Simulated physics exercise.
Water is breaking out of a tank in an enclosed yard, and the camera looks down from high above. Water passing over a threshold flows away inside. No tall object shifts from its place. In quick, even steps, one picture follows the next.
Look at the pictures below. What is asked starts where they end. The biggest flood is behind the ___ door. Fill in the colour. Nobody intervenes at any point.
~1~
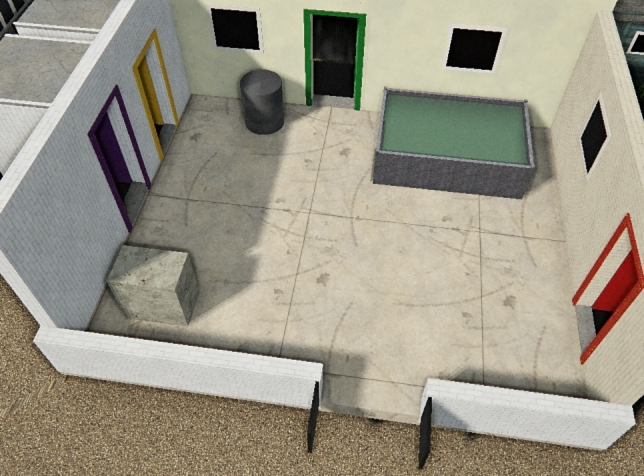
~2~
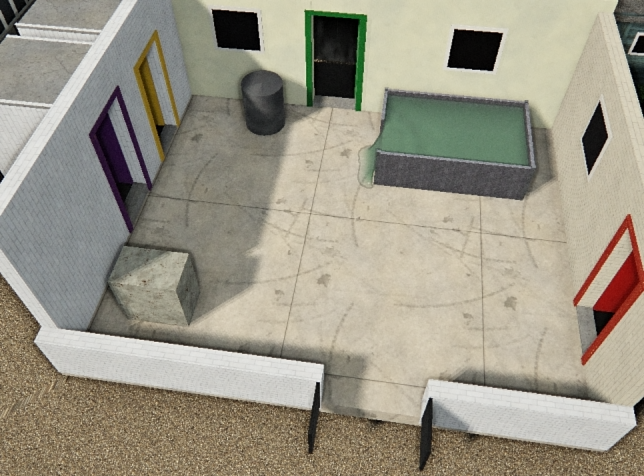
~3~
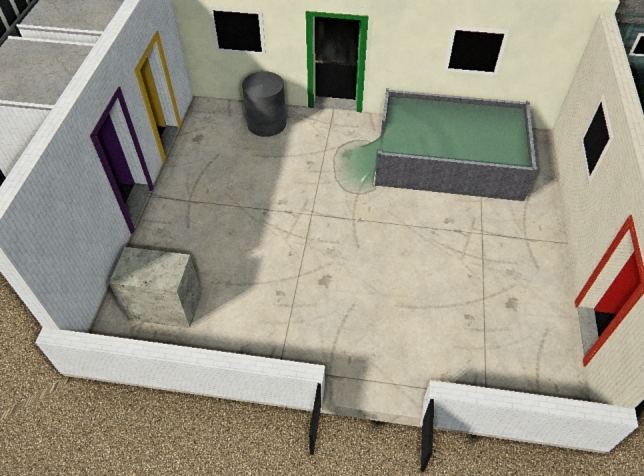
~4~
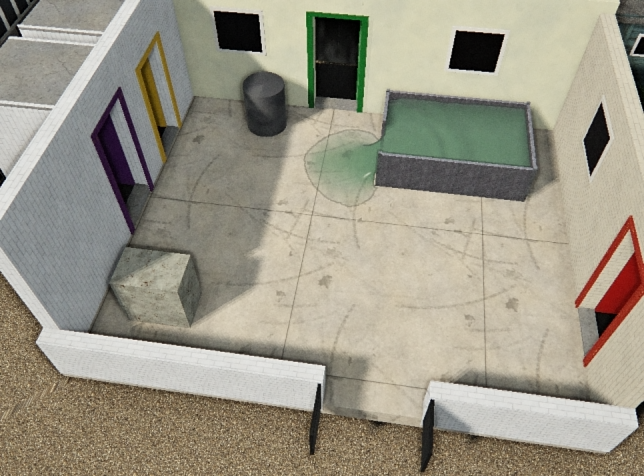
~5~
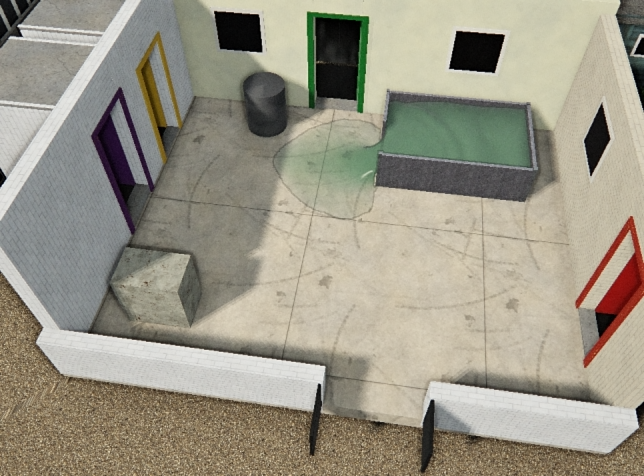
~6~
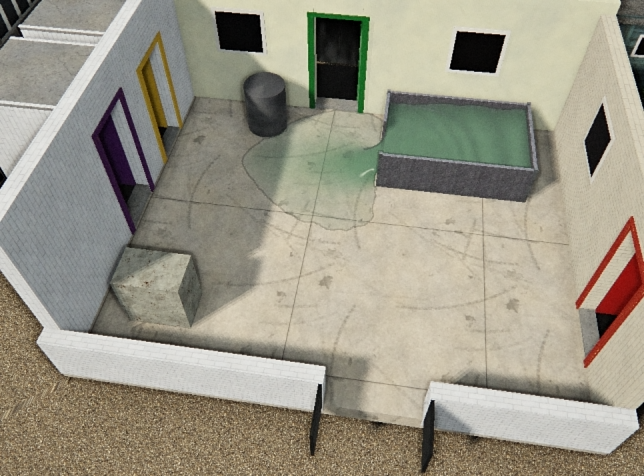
The biggest flood is behind the yellow door.
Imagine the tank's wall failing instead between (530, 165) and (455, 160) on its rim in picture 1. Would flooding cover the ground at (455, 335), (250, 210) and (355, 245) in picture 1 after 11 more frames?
In turn: Covered, no water, dry.
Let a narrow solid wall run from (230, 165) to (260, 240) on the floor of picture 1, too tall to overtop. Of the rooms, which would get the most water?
The yellow door.
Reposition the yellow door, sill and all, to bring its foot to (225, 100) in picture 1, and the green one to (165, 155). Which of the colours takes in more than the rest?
My bet is the green one.
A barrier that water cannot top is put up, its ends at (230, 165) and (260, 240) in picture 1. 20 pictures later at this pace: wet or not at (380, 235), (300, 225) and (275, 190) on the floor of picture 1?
Untouched, submerged, submerged.
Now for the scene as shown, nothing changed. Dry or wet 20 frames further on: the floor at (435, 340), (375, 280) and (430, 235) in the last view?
Taking them in turn: Not wetted, not wetted, not wetted.
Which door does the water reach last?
That would be the door marked red.
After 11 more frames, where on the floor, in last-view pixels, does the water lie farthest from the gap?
Roughly at (111, 284).
A moment on, water covers 30 % of the floor; purple door not reached, yellow door a trickle in, red door not reached, green door wet at the sill, nothing in.
Next, water covers 40 % of the floor; purple door wet at the sill, nothing in, yellow door a lot in, red door not reached, green door wet at the sill, nothing in.
Then, water covers 50 % of the floor; purple door a trickle in, yellow door a lot in, red door not reached, green door wet at the sill, nothing in.
Later, water covers 65 % of the floor; purple door a trickle in, yellow door a lot in, red door not reached, green door wet at the sill, nothing in.
In the end, water covers 95 % of the floor; purple door a trickle in, yellow door a lot in, red door a trickle in, green door wet at the sill, nothing in; the yellow door has let in the most.
